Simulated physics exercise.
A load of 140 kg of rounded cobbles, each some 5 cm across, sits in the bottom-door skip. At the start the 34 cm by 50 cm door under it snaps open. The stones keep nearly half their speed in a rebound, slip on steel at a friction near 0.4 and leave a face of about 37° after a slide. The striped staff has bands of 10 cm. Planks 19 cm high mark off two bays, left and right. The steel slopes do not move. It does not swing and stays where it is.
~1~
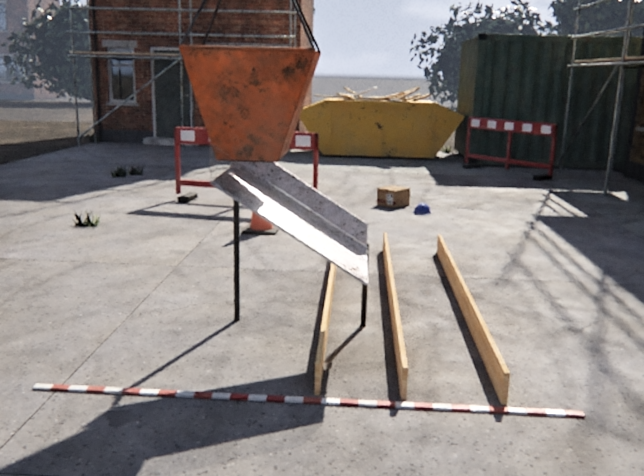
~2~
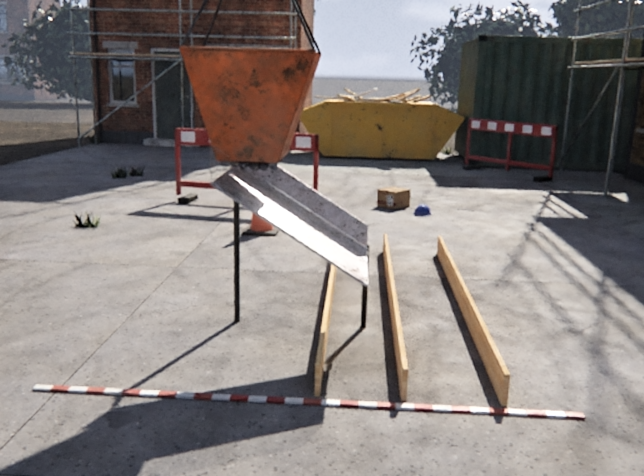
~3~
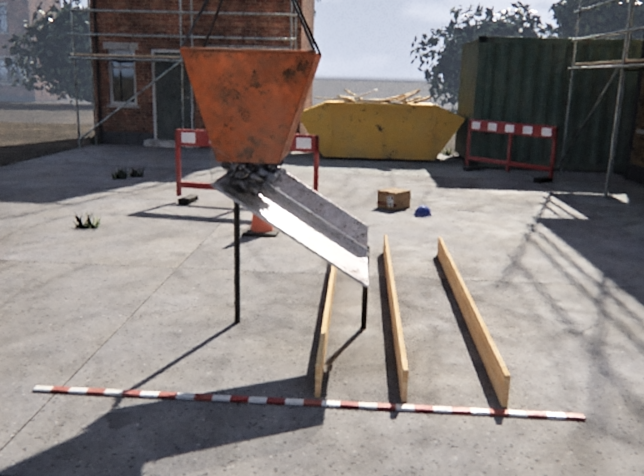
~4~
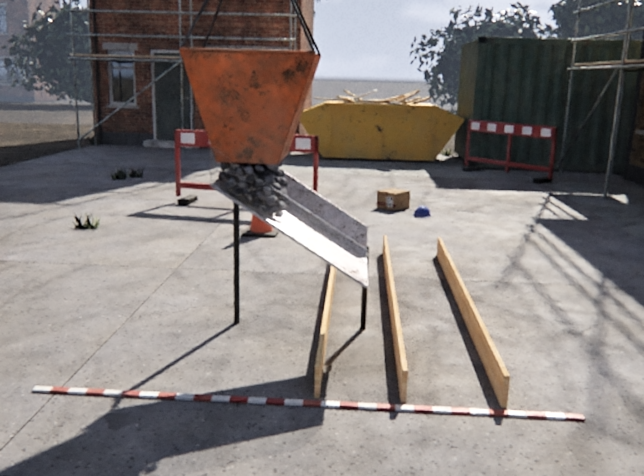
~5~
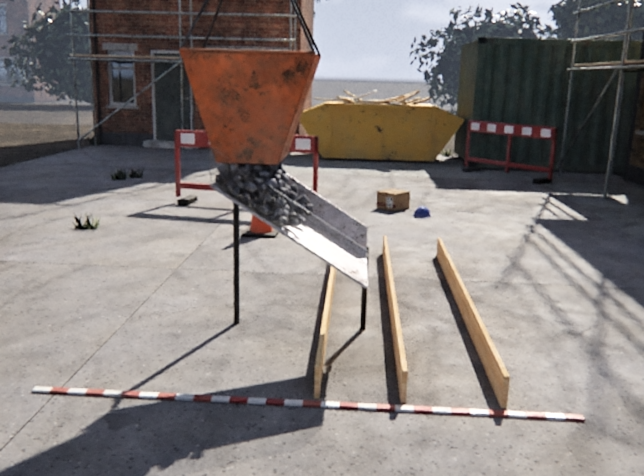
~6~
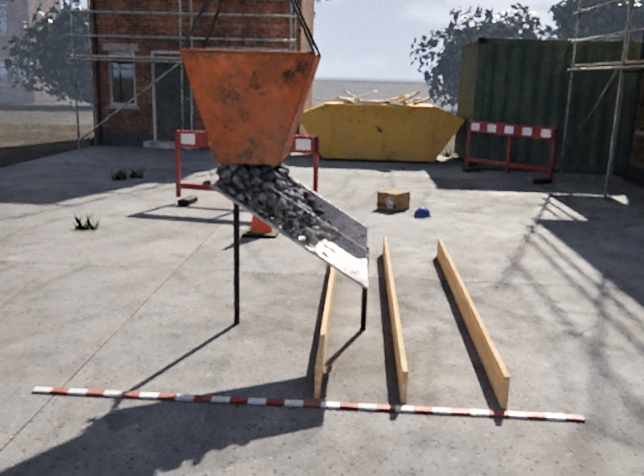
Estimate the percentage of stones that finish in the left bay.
Roughly 0 per cent ends in the left bay.
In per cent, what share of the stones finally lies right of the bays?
Some 0 per cent of the load.
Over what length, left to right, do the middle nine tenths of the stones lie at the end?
About 50 cm.
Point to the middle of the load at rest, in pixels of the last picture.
Near (442, 350).
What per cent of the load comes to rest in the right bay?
Near 100 in a hundred.
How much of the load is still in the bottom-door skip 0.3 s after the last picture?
It holds some 10 per cent.
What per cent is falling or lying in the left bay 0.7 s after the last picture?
About 10 per cent by then.
Then, 0.3 s after the last picture, 11 % in the bottom-door skip, 75 % on the steel, 1 % falling or lying left of the bays, 8 % falling or lying in the left bay, 4 % falling or lying in the right bay; the stones farthest right are at (446, 340).
Then, 0.7 s after the last picture, 0 % in the bottom-door skip, 49 % on the steel, 1 % falling or lying left of the bays, 12 % falling or lying in the left bay, 38 % falling or lying in the right bay; the stones farthest right are at (477, 349).
Then, 1.3 s after the last picture, 0 % in the bottom-door skip, 6 % on the steel, 1 % falling or lying left of the bays, 7 % falling or lying in the left bay, 86 % falling or lying in the right bay; the stones farthest right are at (498, 343).
Then, 2.2 s after the last picture, 0 % in the bottom-door skip, 1 % falling or lying left of the bays, 98 % falling or lying in the right bay, 1 % falling or lying right of the bays; the stones farthest right are at (518, 352).
Then, 4.1 s after the last picture, 0 % in the bottom-door skip, 1 % left of the bays, 98 % in the right bay, 1 % right of the bays; the stones farthest right are at (518, 352).
